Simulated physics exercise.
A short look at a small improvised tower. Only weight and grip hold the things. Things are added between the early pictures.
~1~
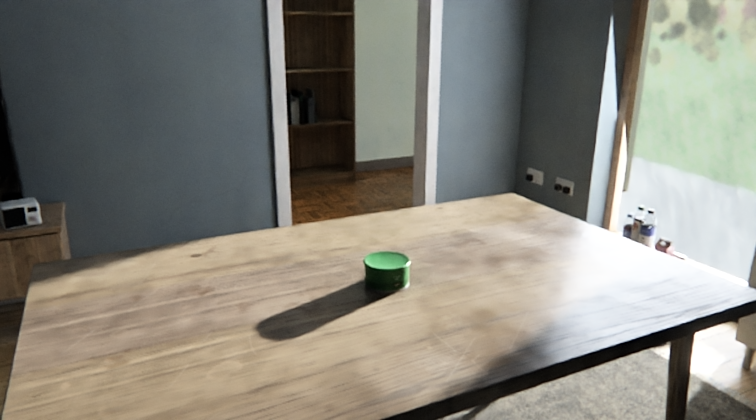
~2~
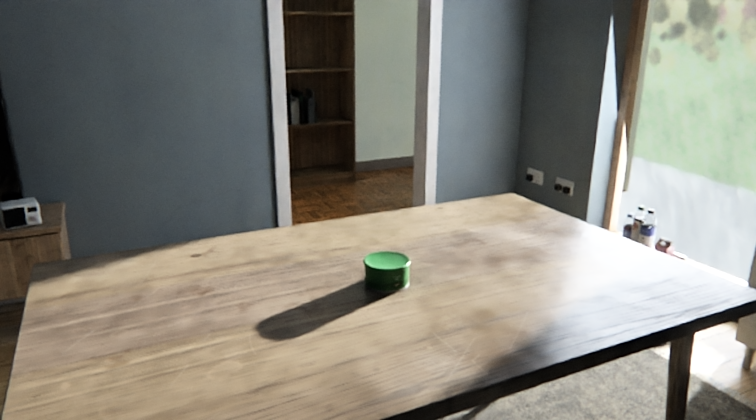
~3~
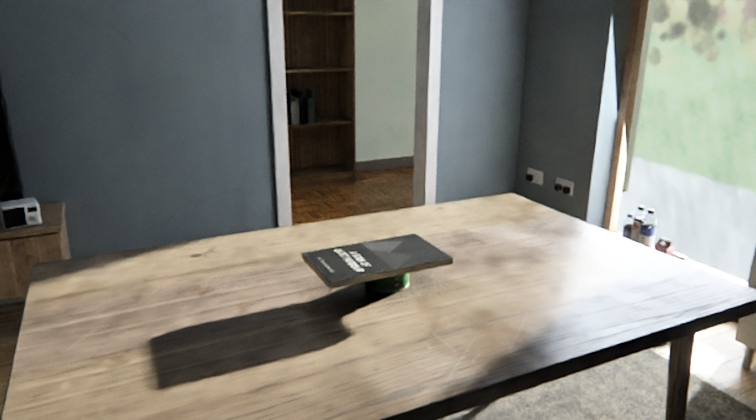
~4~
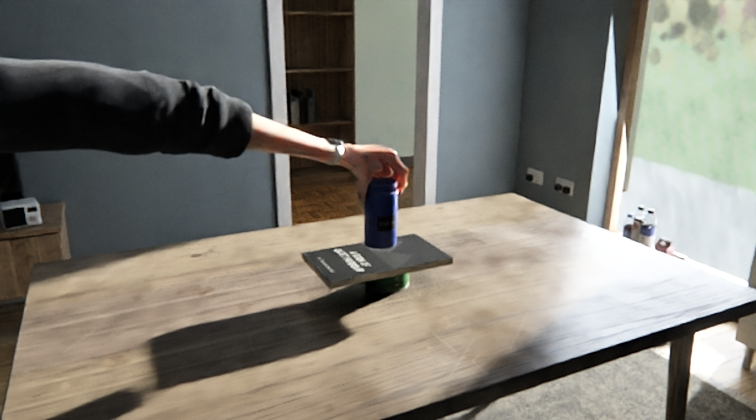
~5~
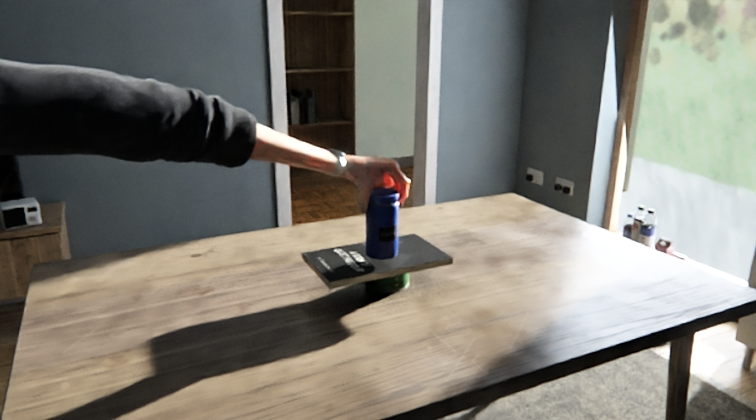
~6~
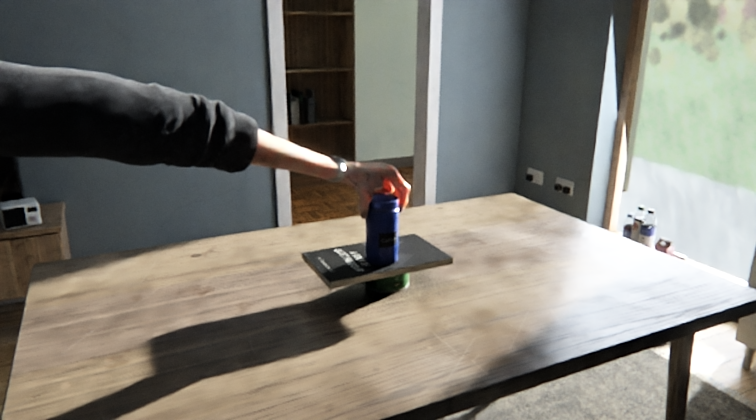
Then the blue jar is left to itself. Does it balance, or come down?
It holds.
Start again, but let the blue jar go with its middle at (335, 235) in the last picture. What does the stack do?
Then it loses its balance.
Then, 0.20 s later than the last frame, all is still.
Then, 0.60 s later than the last frame, blue jar resting near (382, 229).
When it is over, all 3 as before. End places, in pixels of the last picture, blue jar near (382, 229). The stack stays up.
